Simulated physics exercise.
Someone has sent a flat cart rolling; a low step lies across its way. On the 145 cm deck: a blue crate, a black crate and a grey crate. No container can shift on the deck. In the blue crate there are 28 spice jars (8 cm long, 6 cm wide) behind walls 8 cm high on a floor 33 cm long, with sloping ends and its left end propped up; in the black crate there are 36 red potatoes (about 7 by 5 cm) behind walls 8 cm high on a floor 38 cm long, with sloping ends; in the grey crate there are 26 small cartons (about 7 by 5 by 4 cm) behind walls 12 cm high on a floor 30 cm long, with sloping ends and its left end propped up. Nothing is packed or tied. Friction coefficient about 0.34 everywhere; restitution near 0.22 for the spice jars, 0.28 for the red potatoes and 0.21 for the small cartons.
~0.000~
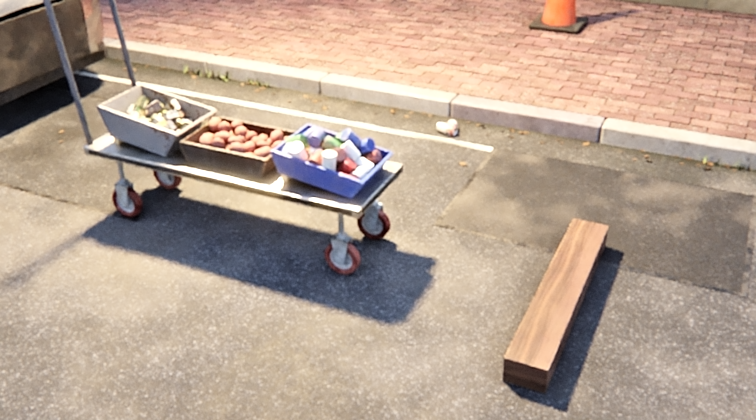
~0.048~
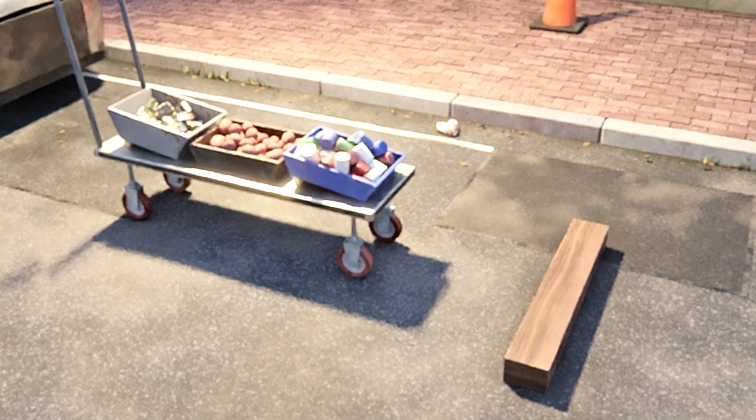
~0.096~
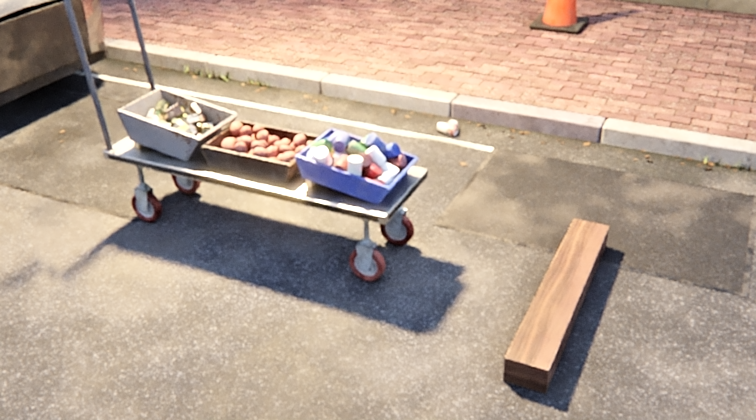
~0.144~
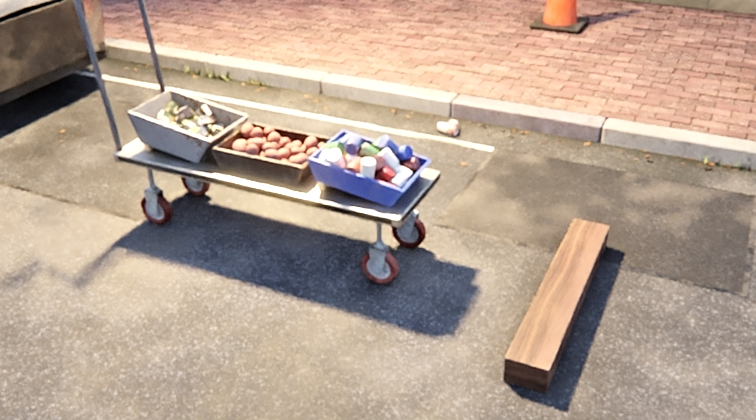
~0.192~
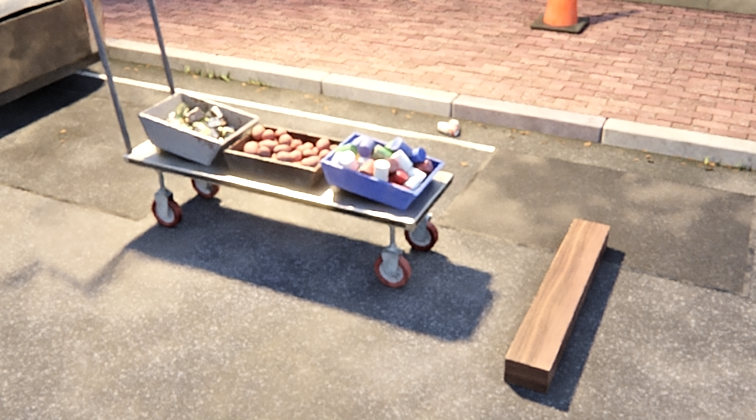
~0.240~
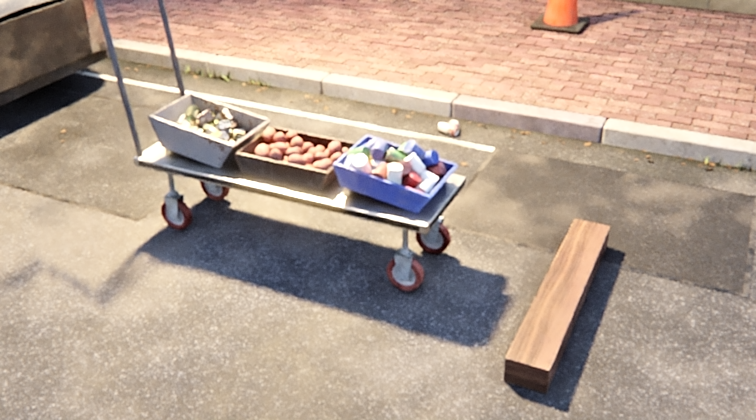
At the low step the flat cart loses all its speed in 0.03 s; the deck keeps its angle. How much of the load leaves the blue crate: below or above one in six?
The blue crate loses less than a sixth of its spice jars.
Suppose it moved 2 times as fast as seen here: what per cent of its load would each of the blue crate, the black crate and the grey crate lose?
Then blue crate 40, black crate 10, grey crate 0 per cent.
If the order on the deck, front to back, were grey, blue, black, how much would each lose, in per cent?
Then blue crate 0, black crate 0, grey crate 0 per cent.
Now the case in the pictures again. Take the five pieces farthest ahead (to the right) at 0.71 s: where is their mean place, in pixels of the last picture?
At about (542, 198).
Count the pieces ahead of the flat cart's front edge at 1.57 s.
Some 1 pieces.
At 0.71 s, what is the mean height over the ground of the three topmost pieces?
Roughly 54 cm.
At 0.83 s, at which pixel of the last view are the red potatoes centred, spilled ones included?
Around (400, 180).
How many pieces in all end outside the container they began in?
Some 2 pieces.
After 0.61 s, contact.
After 0.71 s, 0 of 28 out of the blue crate, 0 of 36 out of the black crate and 0 of 26 out of the grey crate.
After 0.83 s, 0 of 28 out of the blue crate, 0 of 36 out of the black crate and 0 of 26 out of the grey crate.
After 1.06 s, 2 of 28 out of the blue crate, 0 of 36 out of the black crate and 0 of 26 out of the grey crate.
When it is over (at 1.57 s), 2 of 28 out of the blue crate, 0 of 36 out of the black crate and 0 of 26 out of the grey crate. Asked share, 2 of 28, 7 per cent.
